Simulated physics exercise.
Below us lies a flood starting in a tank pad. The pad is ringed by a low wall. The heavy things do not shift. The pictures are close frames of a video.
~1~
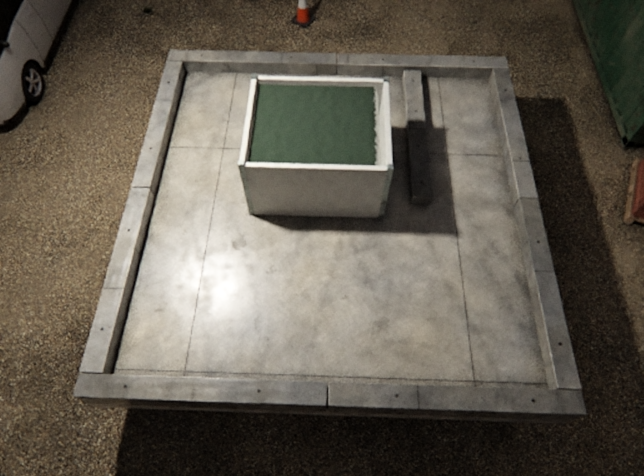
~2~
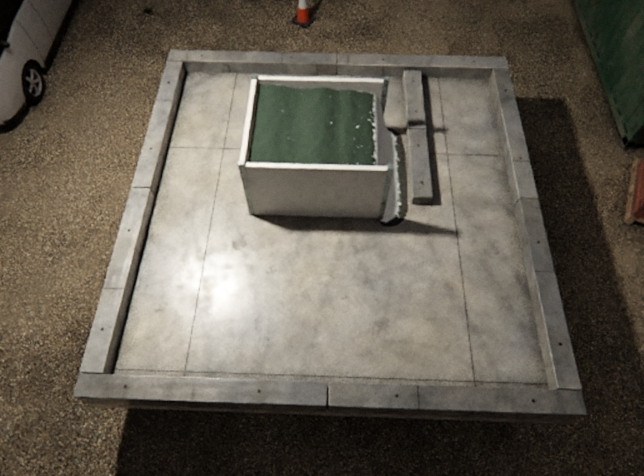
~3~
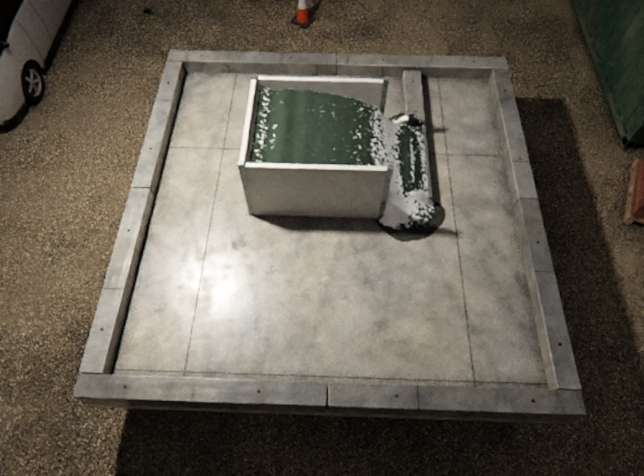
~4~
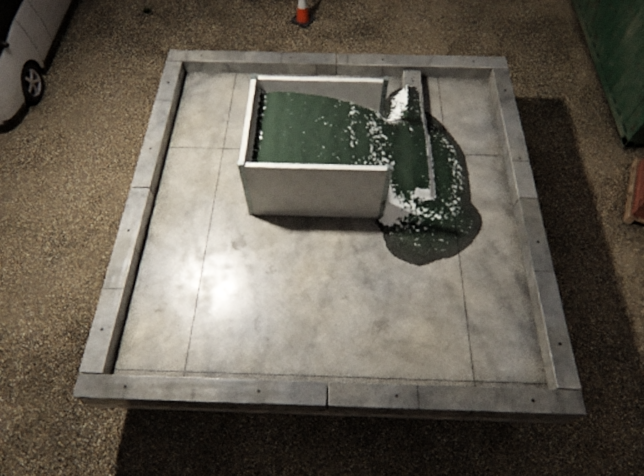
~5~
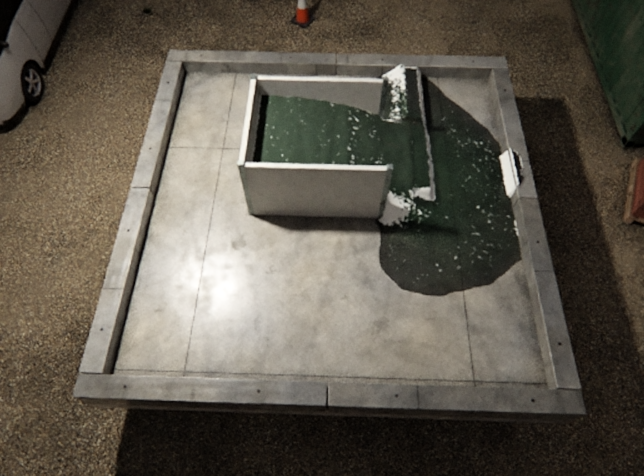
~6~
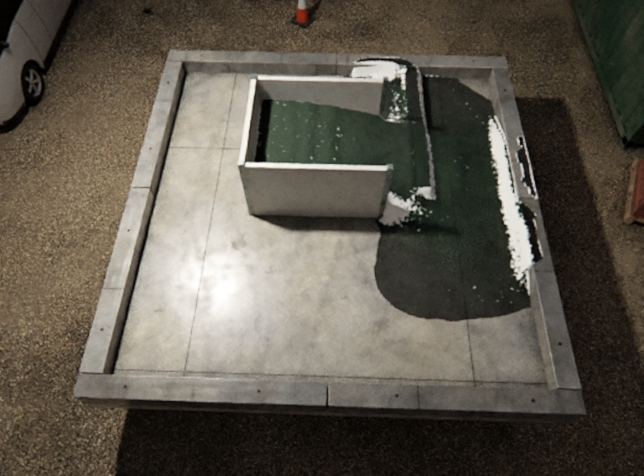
On a walled concrete pad, dark green water poured from the right side of an open tank, struck a low block, and spread around it, splashing white against the right-hand wall.
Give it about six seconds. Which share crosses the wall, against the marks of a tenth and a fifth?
Over the wall goes a tenth to a fifth.
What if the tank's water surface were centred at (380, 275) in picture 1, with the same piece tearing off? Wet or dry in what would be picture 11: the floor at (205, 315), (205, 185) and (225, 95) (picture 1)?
As listed: No water, free of water, clear.
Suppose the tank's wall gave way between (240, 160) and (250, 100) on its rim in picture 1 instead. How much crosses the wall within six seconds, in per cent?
Some 26 per cent.
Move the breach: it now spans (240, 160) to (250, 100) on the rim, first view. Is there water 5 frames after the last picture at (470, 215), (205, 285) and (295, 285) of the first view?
In that order: Dry, under water, not flooded.
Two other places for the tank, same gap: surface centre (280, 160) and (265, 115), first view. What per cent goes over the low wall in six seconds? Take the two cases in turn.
In turn 16 and 12 per cent.
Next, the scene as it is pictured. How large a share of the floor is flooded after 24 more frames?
About 85 per cent.
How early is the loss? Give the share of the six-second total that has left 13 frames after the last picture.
I make it 80 per cent.
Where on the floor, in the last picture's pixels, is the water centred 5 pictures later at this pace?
At about (393, 176).
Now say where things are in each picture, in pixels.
Still water in the tank at (318, 125), in the first picture.
The front is at (385, 222), out from the gap at (379, 159), in the second picture.
The front is at (403, 118), out from the gap at (379, 161), in the third picture.
The front is at (401, 93), out from the gap at (379, 161), in the fourth picture.
Water pours out at (378, 162) and has run to (517, 247), in the fifth picture.
Water pours out at (379, 162) and has run to (527, 299), in the sixth picture.
A moment on, water covers 35 % of the floor; the low wall has let 1 % over.
Next, water covers 40 % of the floor; the low wall has let 3 % over.
Then, water covers 55 % of the floor; the low wall has let 12 % over.
Later, water covers 70 % of the floor; the low wall has let 14 % over.
In the end, water covers 75 % of the floor; the low wall has let 14 % over.
